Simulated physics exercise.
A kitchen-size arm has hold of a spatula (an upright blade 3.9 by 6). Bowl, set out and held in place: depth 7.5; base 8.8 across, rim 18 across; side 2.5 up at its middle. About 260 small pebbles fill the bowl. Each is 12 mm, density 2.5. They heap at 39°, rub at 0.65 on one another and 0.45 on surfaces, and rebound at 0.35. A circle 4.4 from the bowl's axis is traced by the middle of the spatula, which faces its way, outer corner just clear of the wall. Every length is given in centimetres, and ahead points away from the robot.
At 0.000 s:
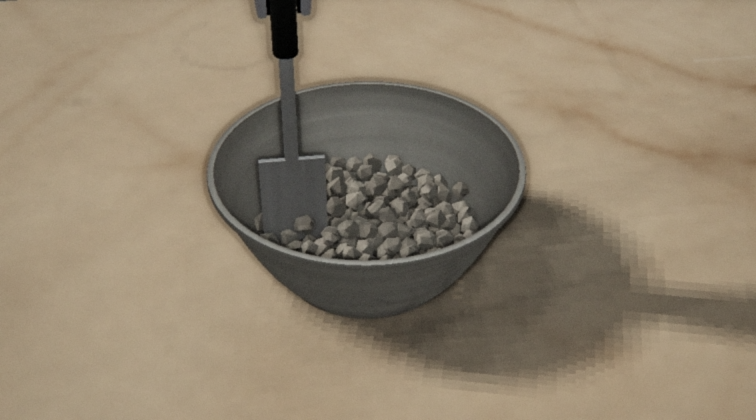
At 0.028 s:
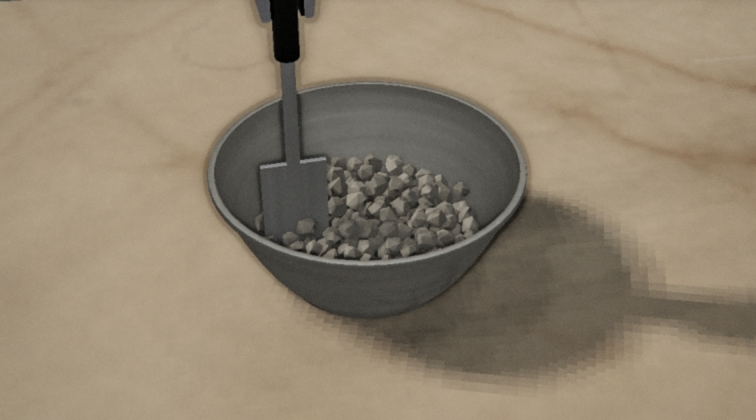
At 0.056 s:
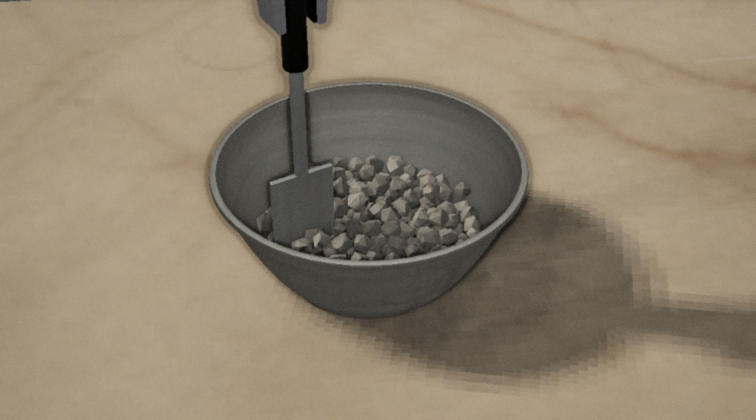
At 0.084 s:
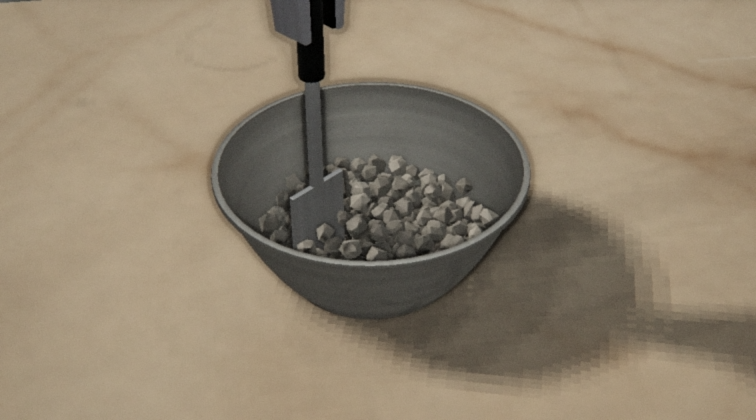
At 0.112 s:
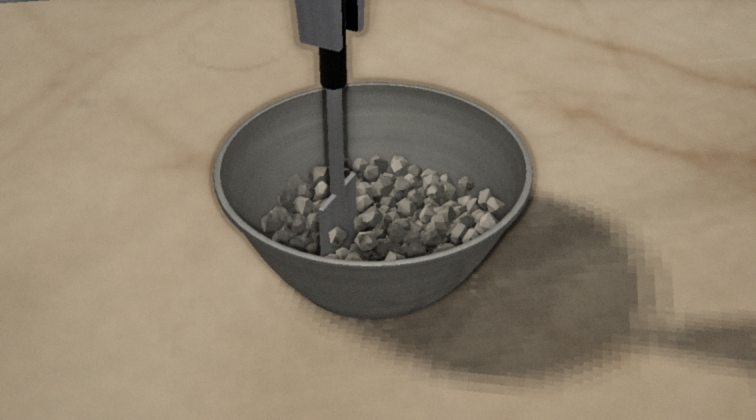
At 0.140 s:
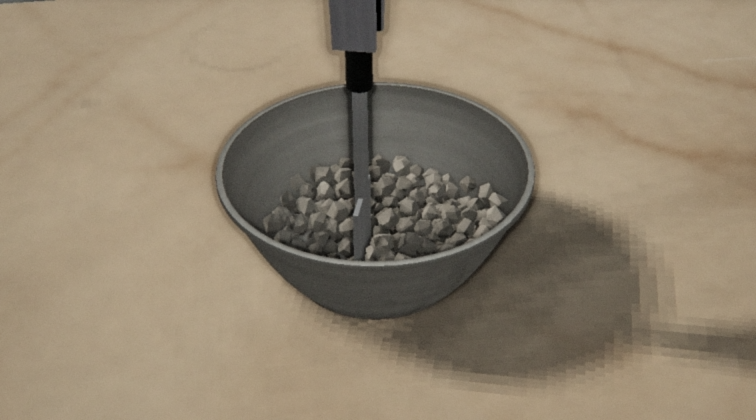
Robot arm sweeping an upright spatula rightward through small grey pebbles in a grey bowl, the blade turning edge-on as it moves.
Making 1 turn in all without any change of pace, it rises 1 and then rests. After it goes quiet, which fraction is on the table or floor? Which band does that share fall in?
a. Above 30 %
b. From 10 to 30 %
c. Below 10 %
c, below 10 %.
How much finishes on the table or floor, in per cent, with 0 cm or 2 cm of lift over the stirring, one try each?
Estimates: 10 % then 5 %.
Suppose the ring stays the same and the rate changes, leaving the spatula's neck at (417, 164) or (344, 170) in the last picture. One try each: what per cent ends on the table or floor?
Roughly 15 per cent on the first try and 5 per cent on the second.
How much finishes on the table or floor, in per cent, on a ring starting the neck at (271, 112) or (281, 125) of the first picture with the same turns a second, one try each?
Roughly 0 and 5 per cent.
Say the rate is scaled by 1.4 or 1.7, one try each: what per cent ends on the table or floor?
I'd expect near 10 per cent, then near 20 per cent.
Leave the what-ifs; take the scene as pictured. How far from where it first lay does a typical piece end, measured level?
Reading: Around 5 cm.
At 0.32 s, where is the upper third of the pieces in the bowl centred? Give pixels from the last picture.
Centre of upper third: Approx. (444, 159) px.
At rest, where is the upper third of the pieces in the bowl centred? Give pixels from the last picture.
Around (331, 248).
After 0.32 s, 183° round, highest piece 8 above the table; 262 in the bowl, 1 in flight or on the tool.
After 0.50 s, 293° round, highest piece 8 above the table; 256 in the bowl, 5 on the table or floor, 2 in flight or on the tool.
After 0.79 s, 0° round, highest piece 7 above the table; 253 in the bowl, 9 on the table or floor, 1 in flight or on the tool.
After 1.49 s, 0° round, highest piece 7 above the table; 253 in the bowl, 10 on the table or floor.
In the end, 253 in the bowl, 10 on the table or floor. That is 4 % on the table or floor.
